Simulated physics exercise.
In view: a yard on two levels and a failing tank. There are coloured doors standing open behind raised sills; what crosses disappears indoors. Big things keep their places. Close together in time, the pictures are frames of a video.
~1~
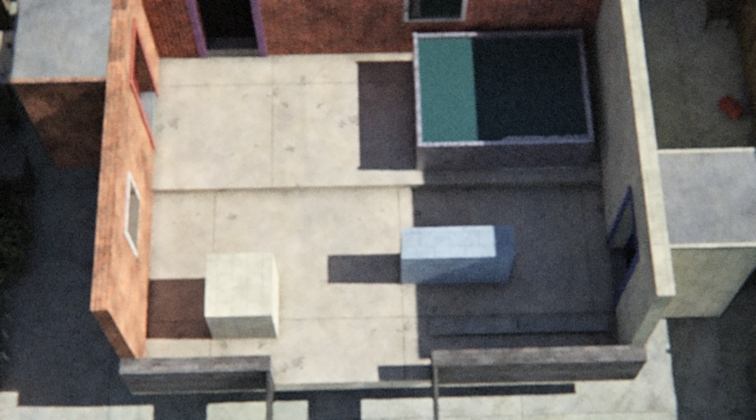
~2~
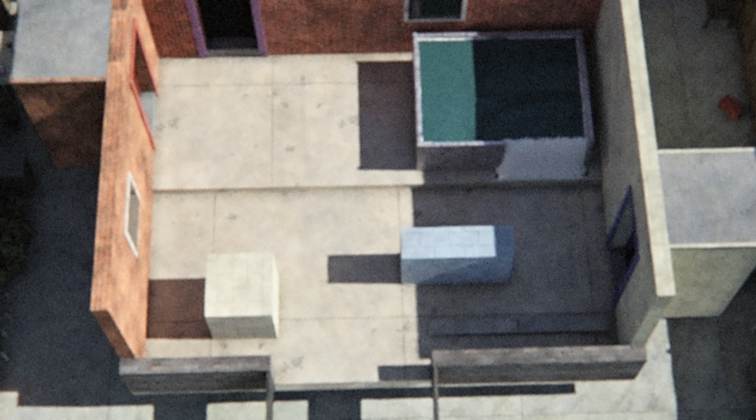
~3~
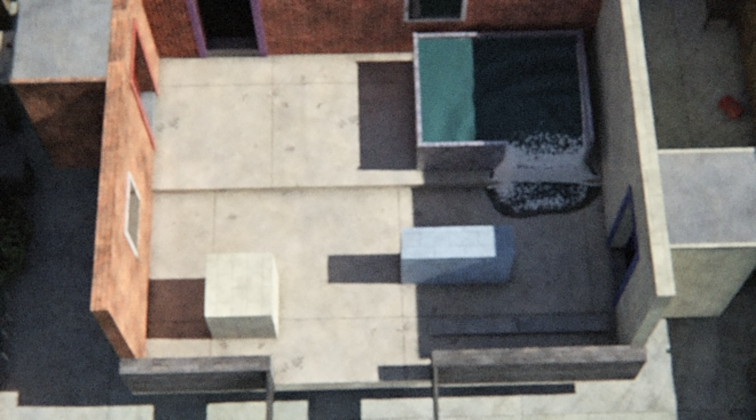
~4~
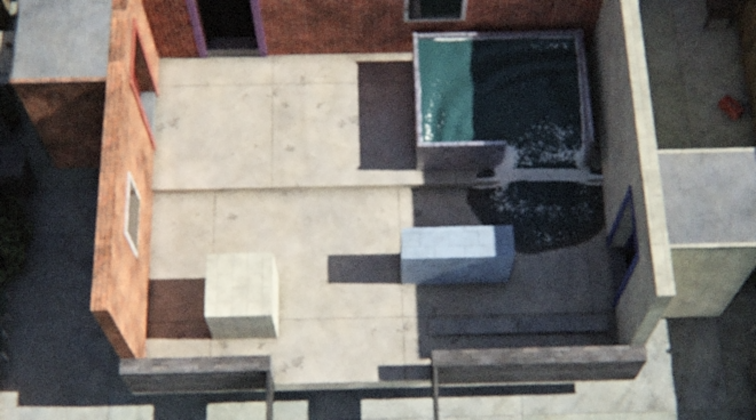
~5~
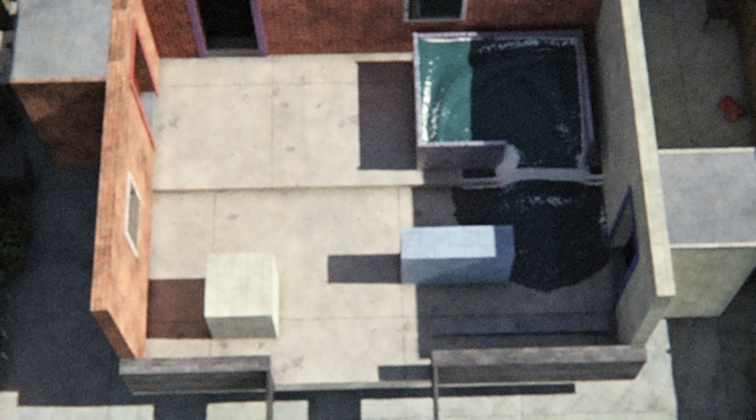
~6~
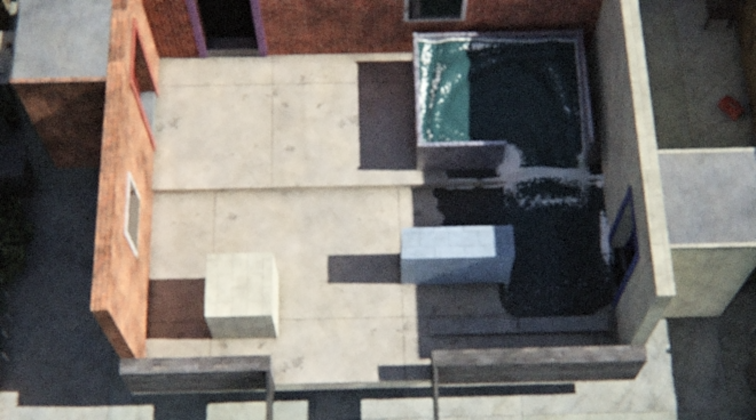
Walled yard on two levels, water pouring from a gap in an open tank and spreading across the ground past a blue block.
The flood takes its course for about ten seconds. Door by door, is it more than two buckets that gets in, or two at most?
As I see it, the purple door does not top two buckets; the red door does not top two buckets; the blue door tops two buckets.
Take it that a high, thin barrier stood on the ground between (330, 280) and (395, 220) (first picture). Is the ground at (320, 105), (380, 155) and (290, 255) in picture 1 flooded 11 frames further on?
The first spot is untouched, the second untouched, the third untouched.
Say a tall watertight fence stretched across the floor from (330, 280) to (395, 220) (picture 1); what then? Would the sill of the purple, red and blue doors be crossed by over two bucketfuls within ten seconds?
Going through them in order, the purple door remains below the mark, the red door remains below the mark and the blue door gets past the mark.
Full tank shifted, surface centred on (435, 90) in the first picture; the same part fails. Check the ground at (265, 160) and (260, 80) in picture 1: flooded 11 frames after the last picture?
Bone-dry, bone-dry.
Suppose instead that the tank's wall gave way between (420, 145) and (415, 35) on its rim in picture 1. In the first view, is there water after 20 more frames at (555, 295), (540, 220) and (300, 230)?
Point one not reached; point two not reached; point three reached.
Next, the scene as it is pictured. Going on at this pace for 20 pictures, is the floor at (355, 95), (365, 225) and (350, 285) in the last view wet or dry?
Lab note, in the order given: Unwetted, wet through, wet through.
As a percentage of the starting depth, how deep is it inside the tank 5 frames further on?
Some 66 per cent.
A moment on, water covers 20 % of the floor; the purple door not reached, the red door not reached, the blue door over two buckets in.
Next, water covers 35 % of the floor; the purple door not reached, the red door not reached, the blue door far over two buckets in.
Then, water covers 55 % of the floor; the purple door not reached, the red door not reached, the blue door far over two buckets in.
Later, water covers 65 % of the floor; the purple door not reached, the red door not reached, the blue door far over two buckets in.
In the end, water covers 65 % of the floor; the purple door not reached, the red door not reached, the blue door far over two buckets in.
